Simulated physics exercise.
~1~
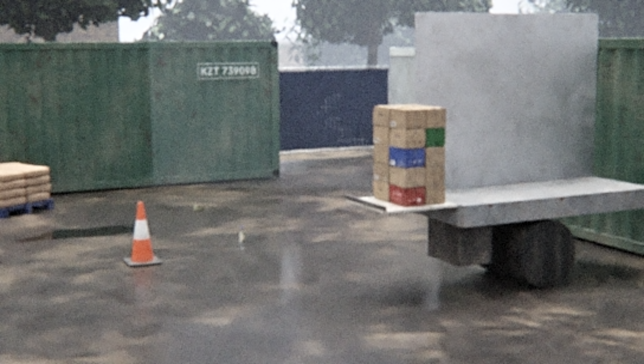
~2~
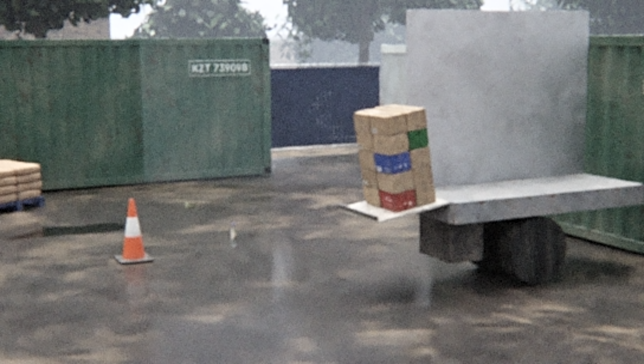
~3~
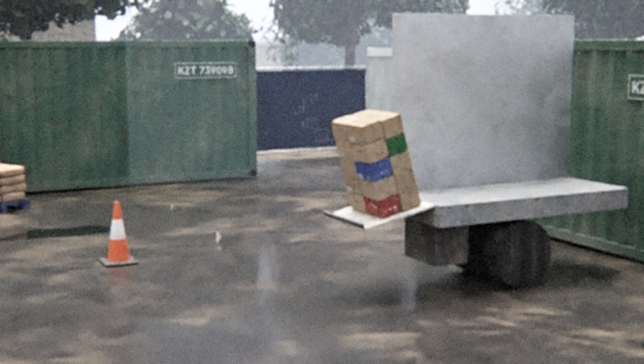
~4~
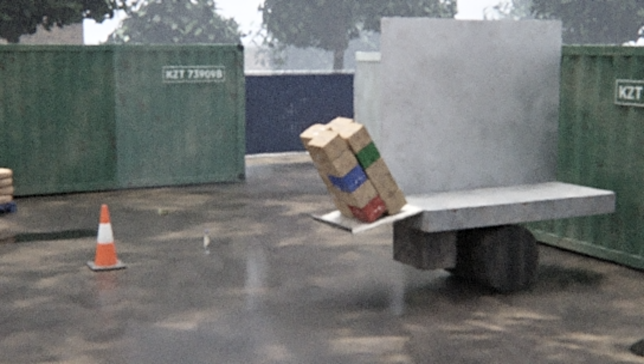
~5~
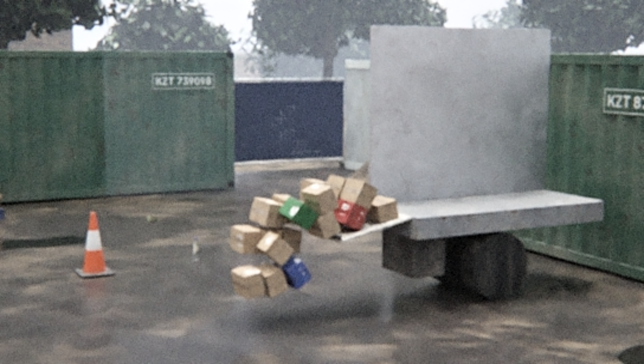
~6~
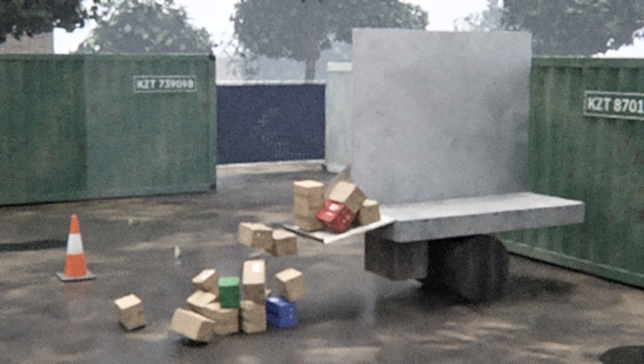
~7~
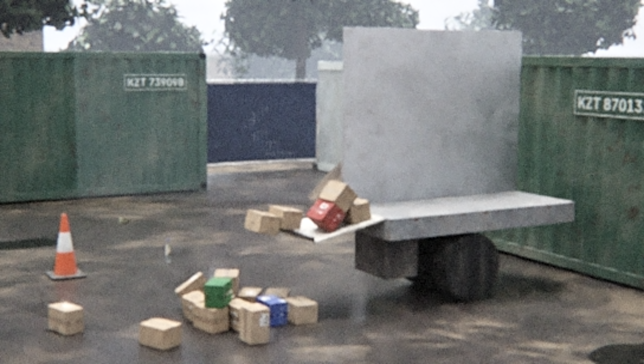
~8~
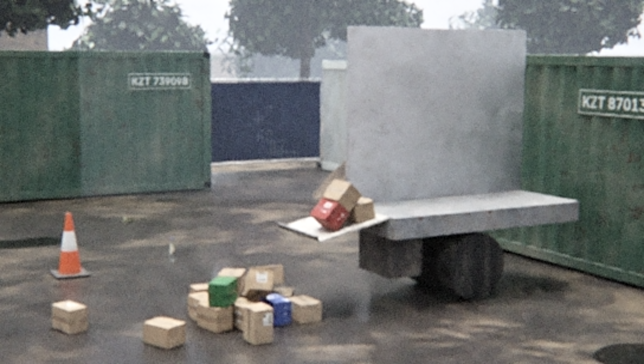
Stacked parcels tip left off a drooping lorry platform and scatter, leaving a few aboard.
